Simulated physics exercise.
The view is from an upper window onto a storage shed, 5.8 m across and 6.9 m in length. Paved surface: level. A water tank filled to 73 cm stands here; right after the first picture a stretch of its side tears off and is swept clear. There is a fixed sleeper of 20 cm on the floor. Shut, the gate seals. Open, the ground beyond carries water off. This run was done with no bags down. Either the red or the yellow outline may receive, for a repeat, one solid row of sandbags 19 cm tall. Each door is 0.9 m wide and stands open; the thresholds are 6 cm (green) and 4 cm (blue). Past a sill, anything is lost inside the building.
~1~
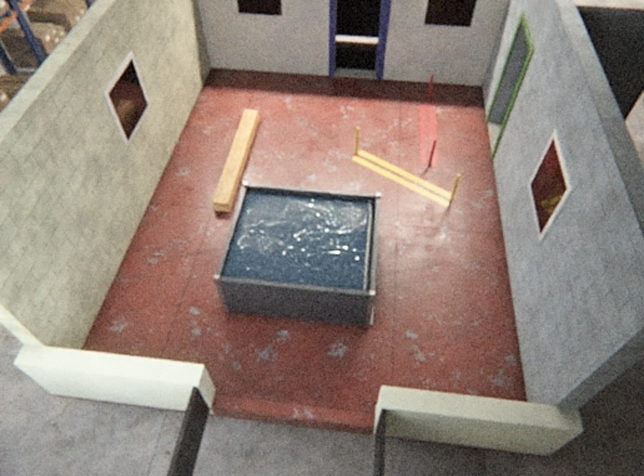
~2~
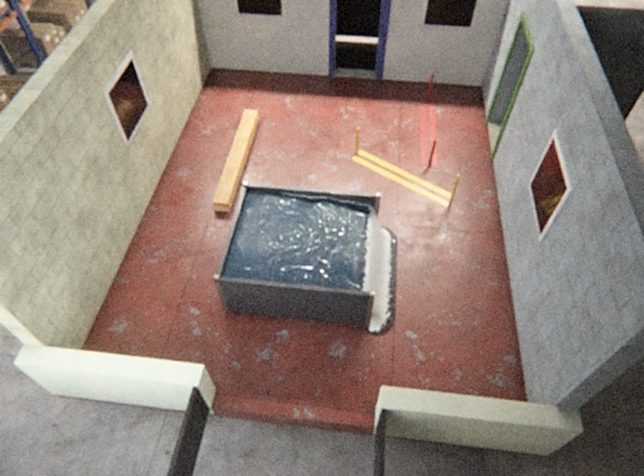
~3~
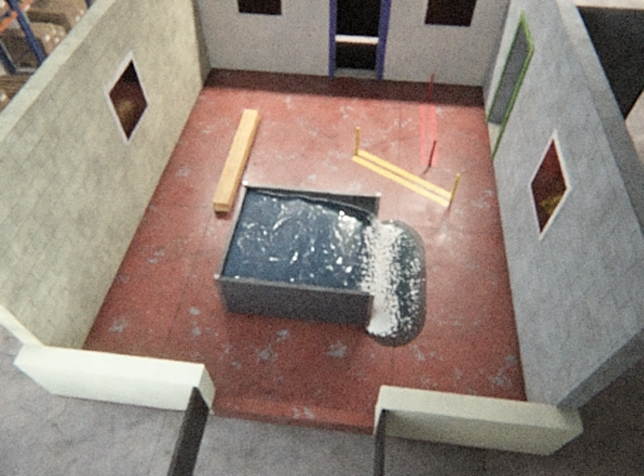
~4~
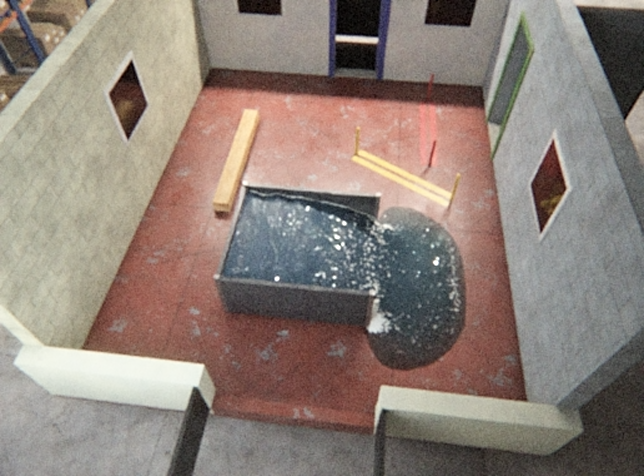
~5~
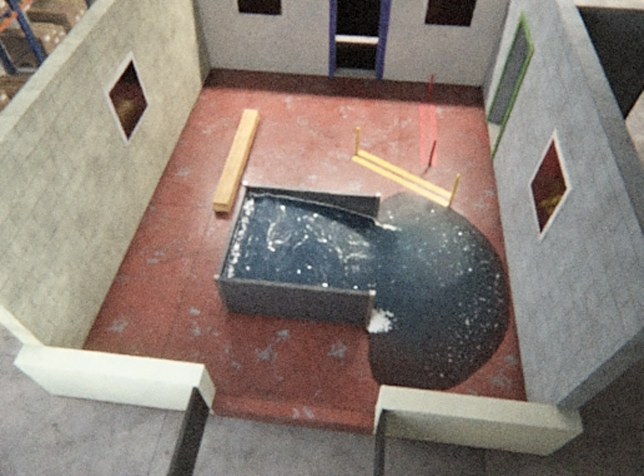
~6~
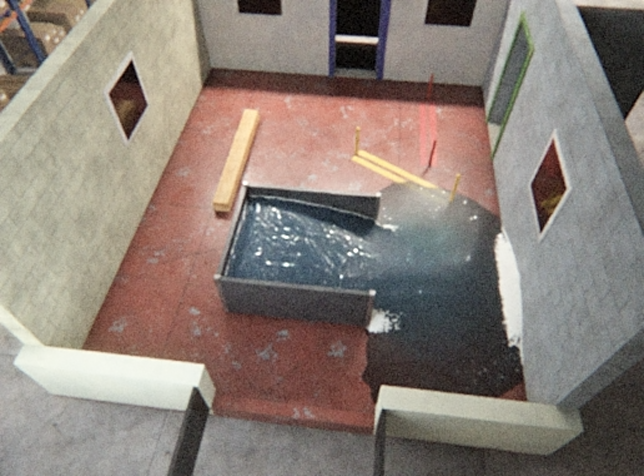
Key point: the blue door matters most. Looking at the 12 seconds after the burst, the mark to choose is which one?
Choose the red mark.
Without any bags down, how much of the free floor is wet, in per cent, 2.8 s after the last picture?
I'd guess around 55 in a hundred.
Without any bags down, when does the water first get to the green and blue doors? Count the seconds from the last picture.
So it gets to green at 0.8 s and to blue at 2.4 s.
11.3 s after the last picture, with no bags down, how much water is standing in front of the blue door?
6.5 cm.
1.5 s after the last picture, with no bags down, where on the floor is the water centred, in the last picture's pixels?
Roughly at (412, 272).
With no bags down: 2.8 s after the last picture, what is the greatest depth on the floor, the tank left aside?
Max depth: Close to 23 cm.
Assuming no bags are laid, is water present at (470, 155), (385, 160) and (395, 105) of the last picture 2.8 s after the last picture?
One by one, I'd say swamped, swamped and swamped.
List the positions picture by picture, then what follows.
In the first frame, still water, 73 cm deep, in the water tank at (303, 238).
In the second frame, the front is at (372, 331), 0.9 m from the gap at (370, 263); 0.4 m2 of floor is under water; 73 cm left at the back of the water tank.
In the third frame, water pours out at (370, 265) and has run 1.1 m, to (403, 338); typically 12 cm deep outside, 73 cm at the water tank's back.
In the fourth frame, the front is at (426, 358), 1.5 m from the gap at (370, 267); 2.8 m2 of floor is under water; 70 cm left at the back of the water tank.
In the fifth frame, water pours out at (370, 267) and has run 1.9 m, to (501, 325); typically 8 cm deep outside, 62 cm at the water tank's back.
In the sixth frame, the front is at (520, 368), 2.4 m from the gap at (370, 268); 6.0 m2 of floor is under water; 63 cm left at the back of the water tank.
Then, 0.7 s after the last picture water covers 20 % of the floor and is deepest (46 cm) near (500, 285) in the run without bags; in at the blue door, 0 L with no bags, 0 L with the row on red, 0 L on yellow.
Then, 1.5 s after the last picture water covers 25 % of the floor and is deepest (42 cm) near (518, 424) in the run without bags; in at the blue door, 0 L with no bags, 0 L with the row on red, 0 L on yellow.
Then, 2.8 s after the last picture water covers 55 % of the floor and is deepest (23 cm) near (458, 91) in the run without bags; in at the blue door, 0 L with no bags, 0 L with the row on red, 4 L on yellow.
Then, 6.3 s after the last picture water covers 90 % of the floor and is deepest (13 cm) near (170, 160) in the run without bags; in at the blue door, 34 L with no bags, 1 L with the row on red, 25 L on yellow.
Then, 11.3 s after the last picture water covers 95 % of the floor and is deepest (9 cm) near (235, 249) in the run without bags; in at the blue door, 45 L with no bags, 8 L with the row on red, 30 L on yellow.
